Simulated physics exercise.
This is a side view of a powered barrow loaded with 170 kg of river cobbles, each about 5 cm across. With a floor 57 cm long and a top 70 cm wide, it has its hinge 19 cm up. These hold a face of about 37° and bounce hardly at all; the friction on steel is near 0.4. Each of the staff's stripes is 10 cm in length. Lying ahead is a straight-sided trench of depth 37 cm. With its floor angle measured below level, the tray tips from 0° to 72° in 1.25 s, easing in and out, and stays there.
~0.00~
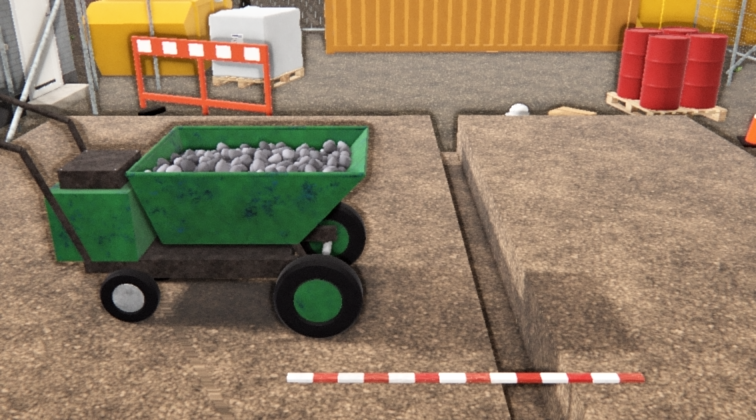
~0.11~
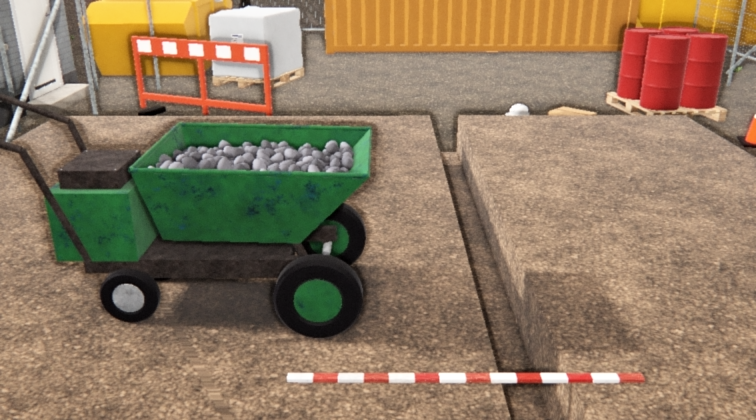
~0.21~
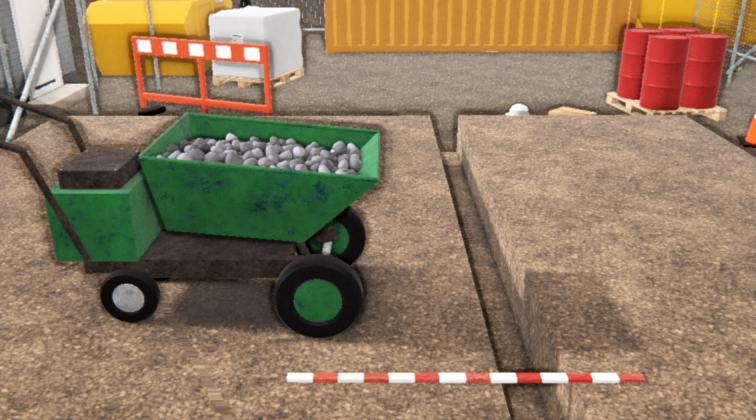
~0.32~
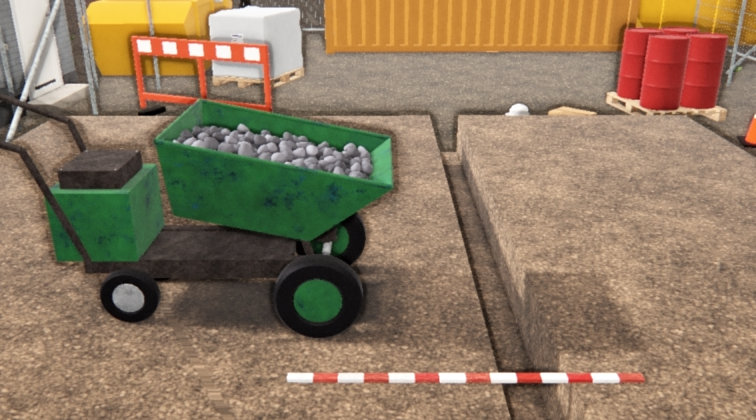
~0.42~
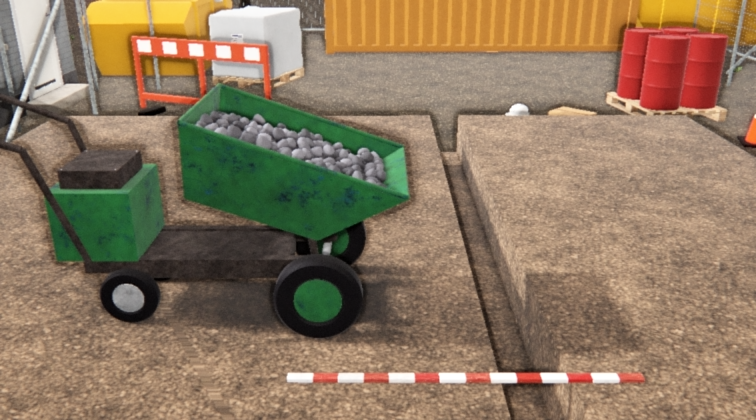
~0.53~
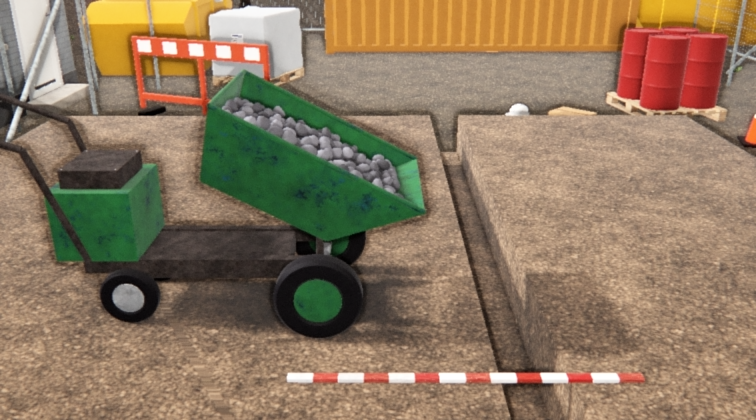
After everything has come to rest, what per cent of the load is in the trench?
I would say 94 percent.
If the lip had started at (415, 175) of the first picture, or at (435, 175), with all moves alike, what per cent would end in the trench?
Around 60% for the first place and 40% for the second.
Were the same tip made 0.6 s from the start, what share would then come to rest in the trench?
That works out at about 80 in a hundred.
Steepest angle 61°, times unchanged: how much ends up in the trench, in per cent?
It would be near 80 per cent.
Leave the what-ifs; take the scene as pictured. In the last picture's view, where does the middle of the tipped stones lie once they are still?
Somewhere around (505, 340) in the last picture.
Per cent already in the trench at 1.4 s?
By that moment, roughly 40 per cent of the load.
After 0.9 s the floor is at 61°; 100 % in the tray; the foremost stones are at (457, 247).
After 1.4 s the floor is at 72°; 53 % in the tray, 7 % short of the trench, 39 % in the trench, 1 % past the trench; the foremost stones are at (540, 290).
After 1.7 s the floor is at 72°; 18 % in the tray, 7 % short of the trench, 73 % in the trench, 2 % past the trench; the foremost stones are at (605, 296).
After 3.7 s the floor is at 72°; 0 % in the tray, 4 % short of the trench, 94 % in the trench, 2 % past the trench; the foremost stones are at (643, 299).
